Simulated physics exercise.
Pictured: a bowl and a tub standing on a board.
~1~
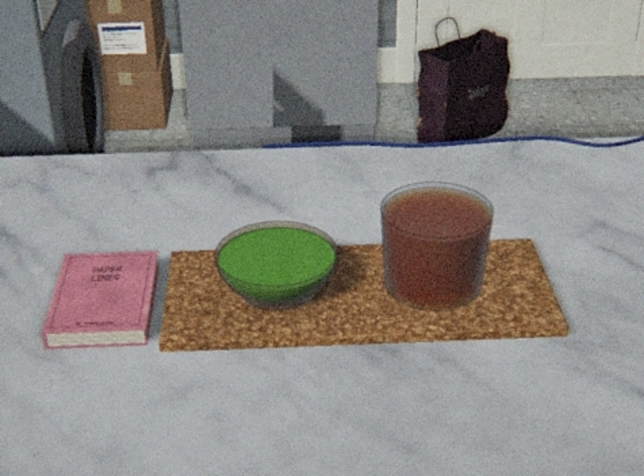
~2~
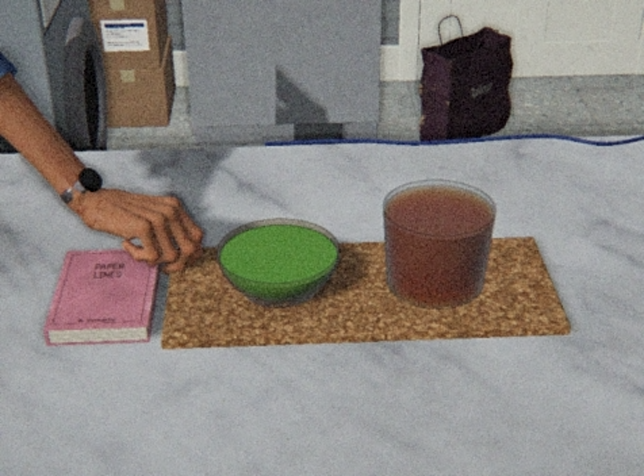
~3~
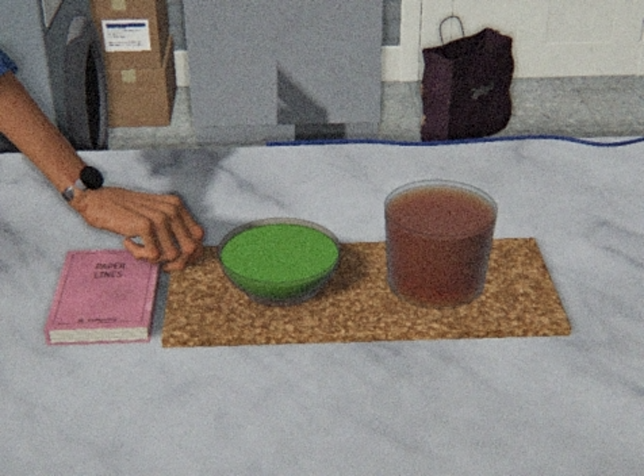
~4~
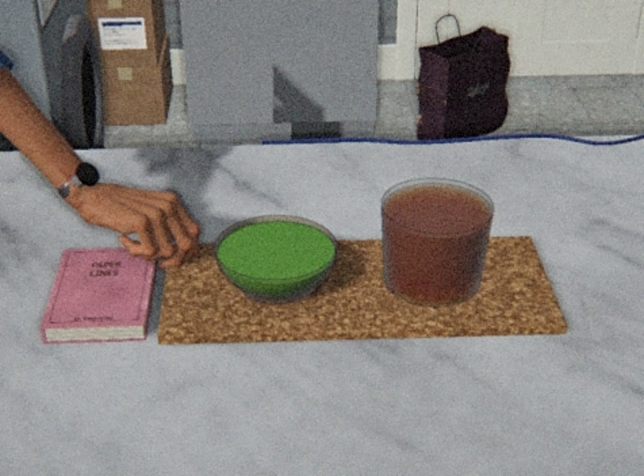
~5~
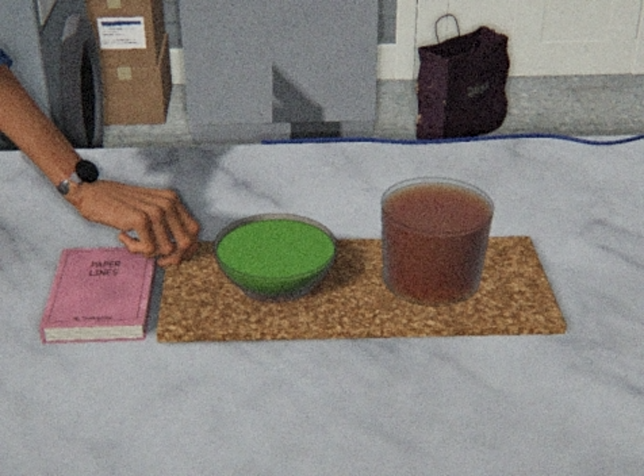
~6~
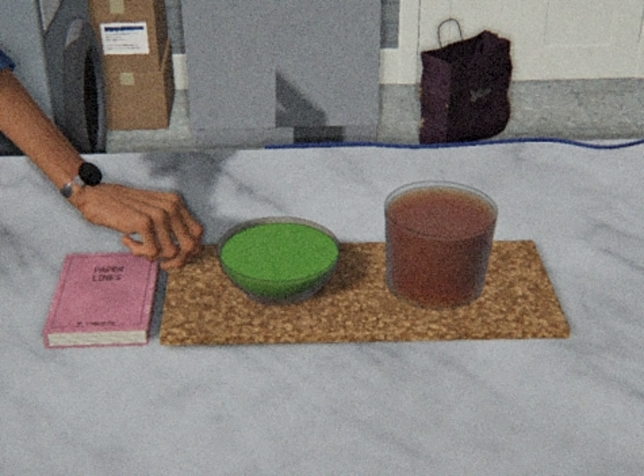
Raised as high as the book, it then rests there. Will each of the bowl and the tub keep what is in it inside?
On the left the bowl: Yes, it all stays in; on the right the tub: Yes, it all stays in.
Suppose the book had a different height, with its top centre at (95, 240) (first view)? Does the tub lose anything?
Splashes out.
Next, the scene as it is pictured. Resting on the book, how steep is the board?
Measured tilt: Approx. 3°.
Next, the board slopes by about 2°; bowl, its rim is dry; tub, its rim is dry.
After that, the board slopes by about 4°; bowl, its rim is dry; tub, its rim is dry.
Finally, the board slopes by about 3°, resting on the book; bowl, its rim is dry; tub, its rim is dry.
